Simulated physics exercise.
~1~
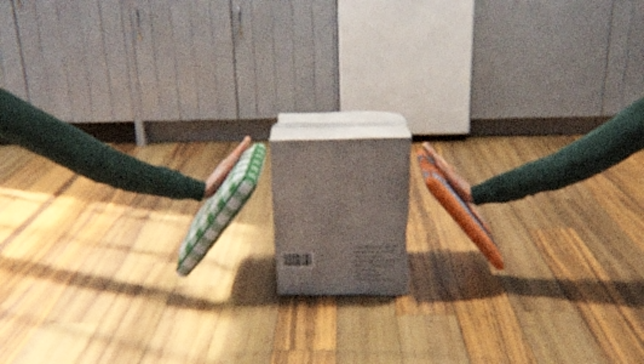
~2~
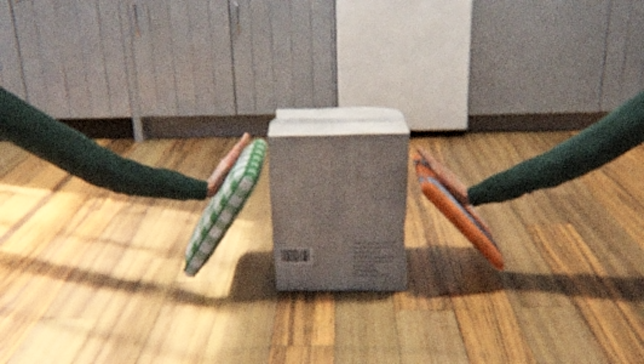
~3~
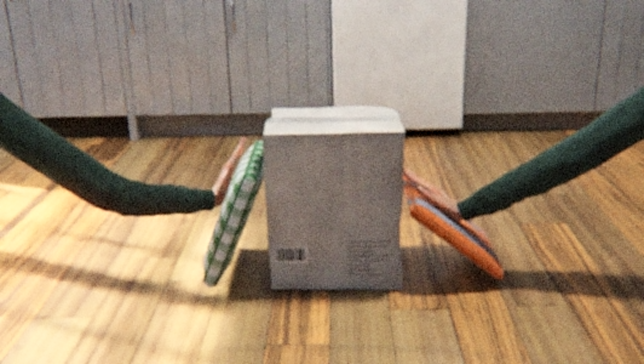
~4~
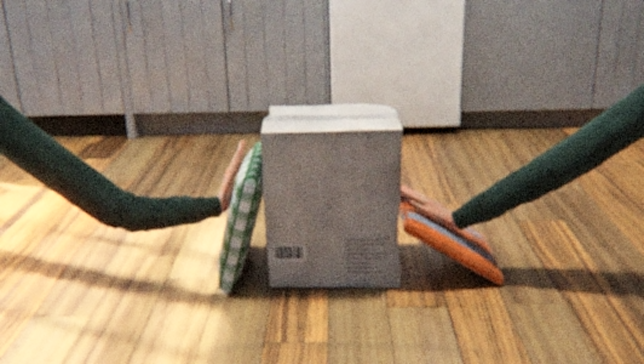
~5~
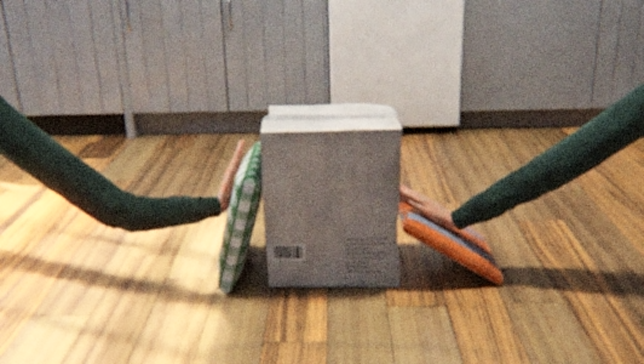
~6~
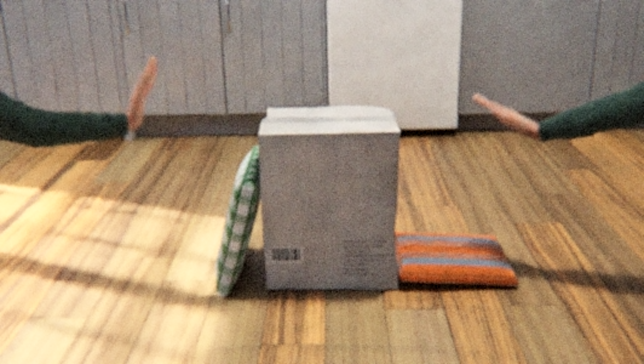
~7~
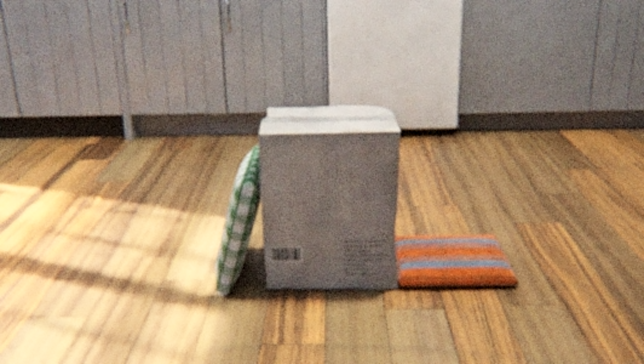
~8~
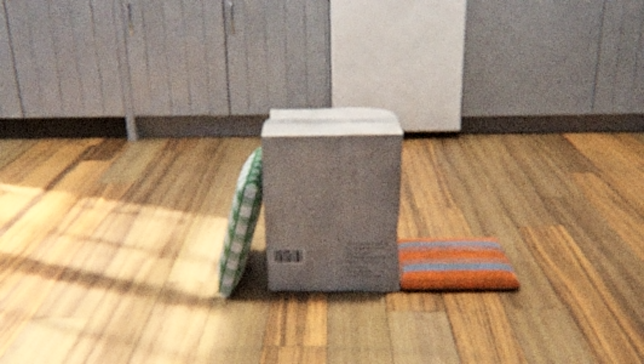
Two hands lean cushions against a white box; the green stays propped, the orange lies flat.
